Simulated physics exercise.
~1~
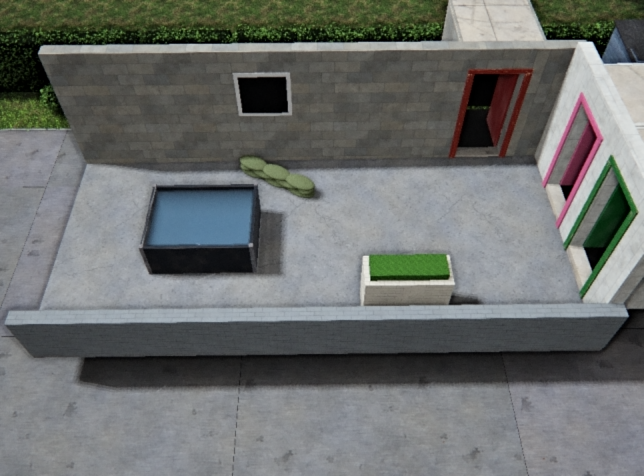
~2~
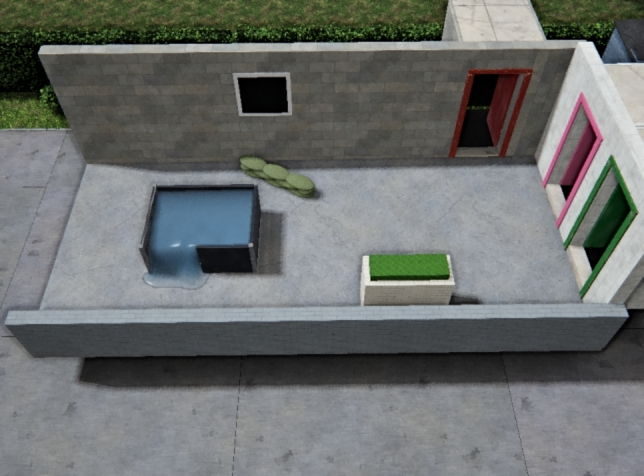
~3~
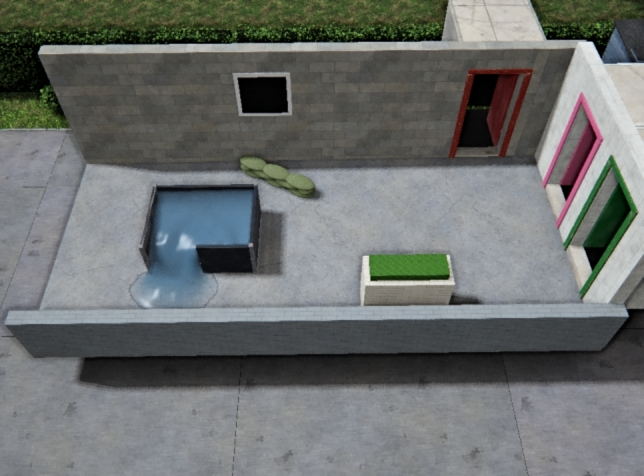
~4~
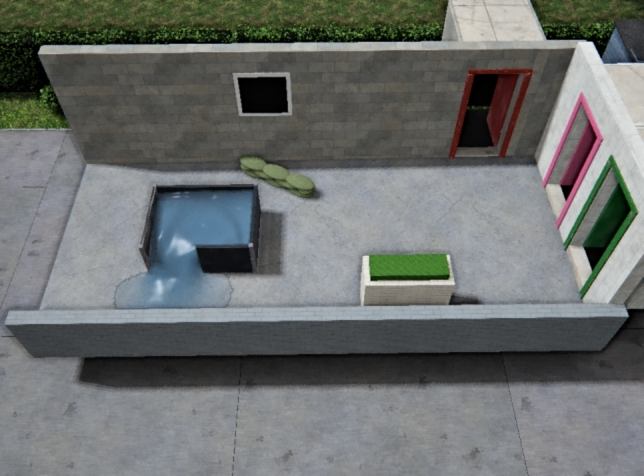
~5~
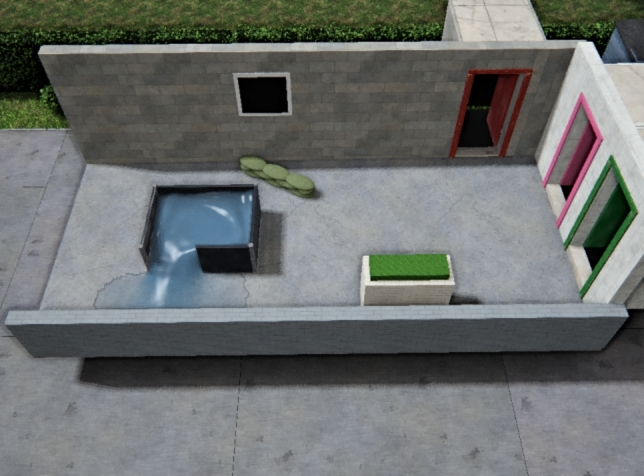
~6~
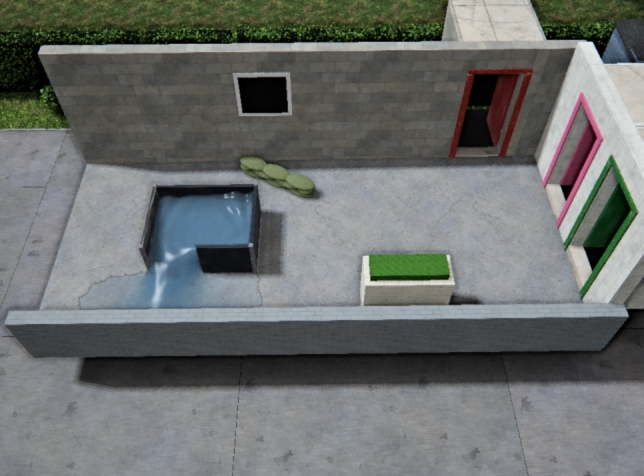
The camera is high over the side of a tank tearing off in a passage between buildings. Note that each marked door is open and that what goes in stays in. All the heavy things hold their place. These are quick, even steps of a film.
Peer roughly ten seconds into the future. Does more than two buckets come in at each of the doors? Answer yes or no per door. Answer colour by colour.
The red door no, the green door no, the pink door no.
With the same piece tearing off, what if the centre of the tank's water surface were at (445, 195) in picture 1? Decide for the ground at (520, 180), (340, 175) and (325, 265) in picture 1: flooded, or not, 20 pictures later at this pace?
First one gets inundated, next one stays unwetted, last one gets inundated.
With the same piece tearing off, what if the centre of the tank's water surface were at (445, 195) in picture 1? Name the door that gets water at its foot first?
First: The green one.
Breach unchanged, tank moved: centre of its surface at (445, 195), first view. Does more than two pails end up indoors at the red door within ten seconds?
As I read it, the red door exceeds the limit.
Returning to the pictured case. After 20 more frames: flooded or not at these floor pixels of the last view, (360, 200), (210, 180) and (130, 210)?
Lab note, in the order given: Wet through, unwetted, unwetted.
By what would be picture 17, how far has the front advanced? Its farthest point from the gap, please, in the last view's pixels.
The farthest wet point should be near (432, 328).
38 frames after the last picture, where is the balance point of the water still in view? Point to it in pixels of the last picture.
My guess is about (284, 255).
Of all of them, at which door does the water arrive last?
It's the pink one.
A moment on, water covers 15 % of the floor; the red door not reached, the green door not reached, the pink door not reached.
Next, water covers 25 % of the floor; the red door not reached, the green door not reached, the pink door not reached.
Then, water covers 40 % of the floor; the red door not reached, the green door not reached, the pink door not reached.
Later, water covers 55 % of the floor; the red door wet at the sill, nothing in, the green door wet at the sill, nothing in, the pink door not reached.
In the end, water covers 65 % of the floor; the red door wet at the sill, nothing in, the green door wet at the sill, nothing in, the pink door wet at the sill, nothing in.
